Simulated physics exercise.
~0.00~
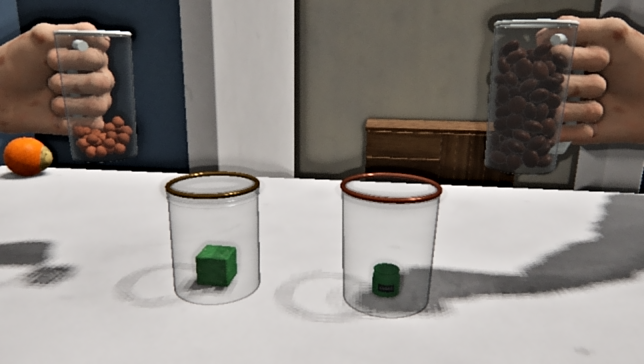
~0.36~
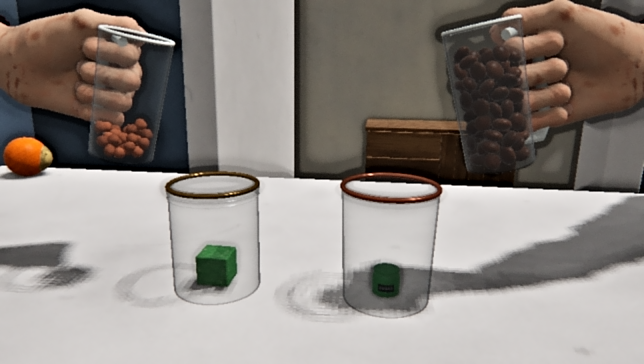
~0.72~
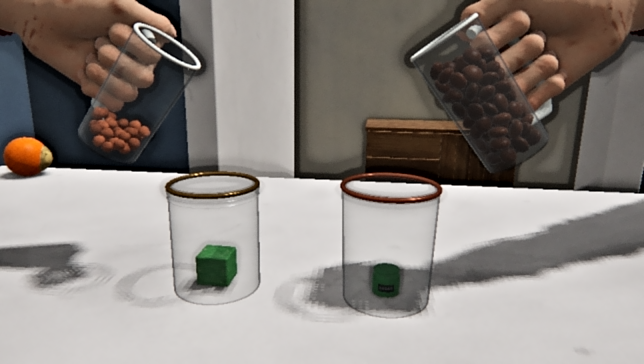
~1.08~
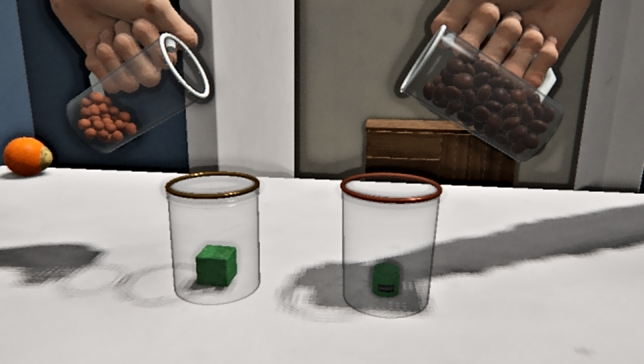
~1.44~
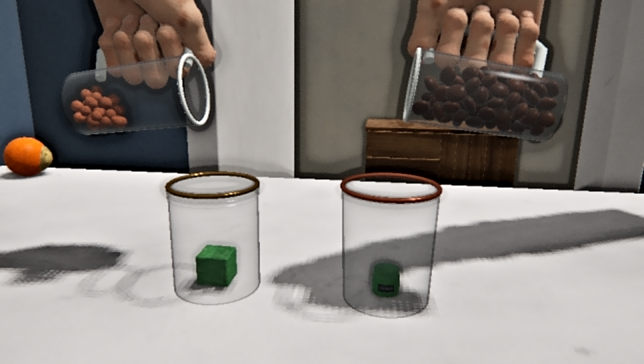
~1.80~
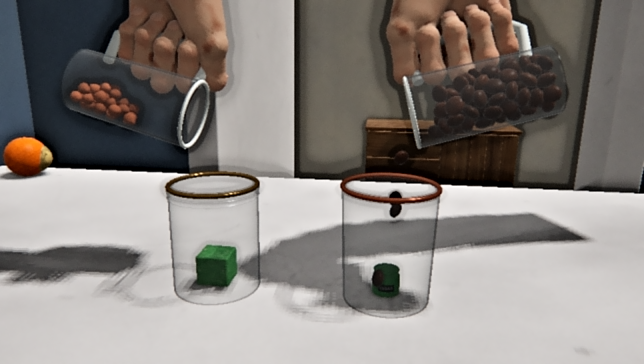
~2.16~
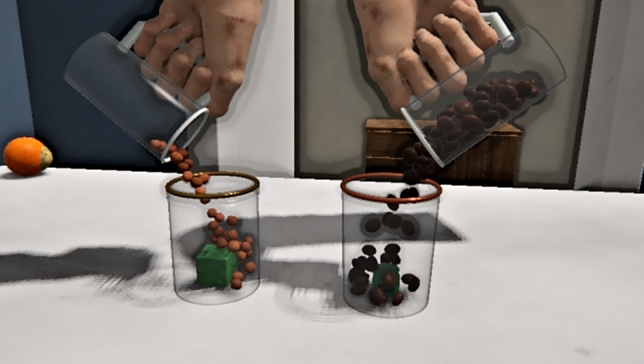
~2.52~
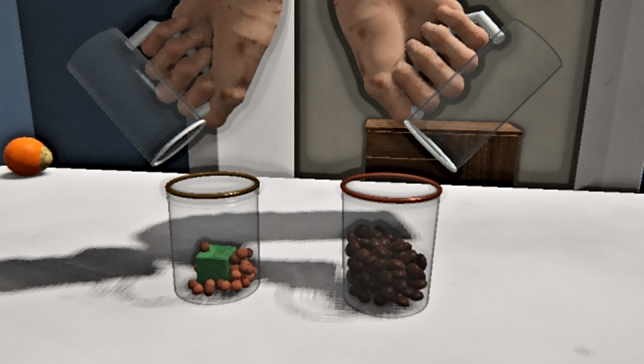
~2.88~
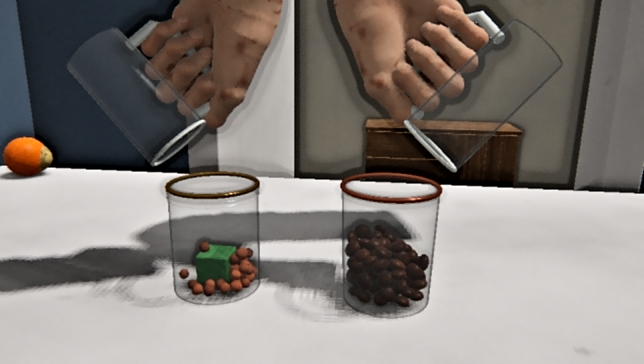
Two hands tilted clear cups inward over a pair of clear containers holding small green objects, pouring reddish-brown pieces into the left and dark ones into the right, until the left block still showed above its shallow fill and the right object was buried.
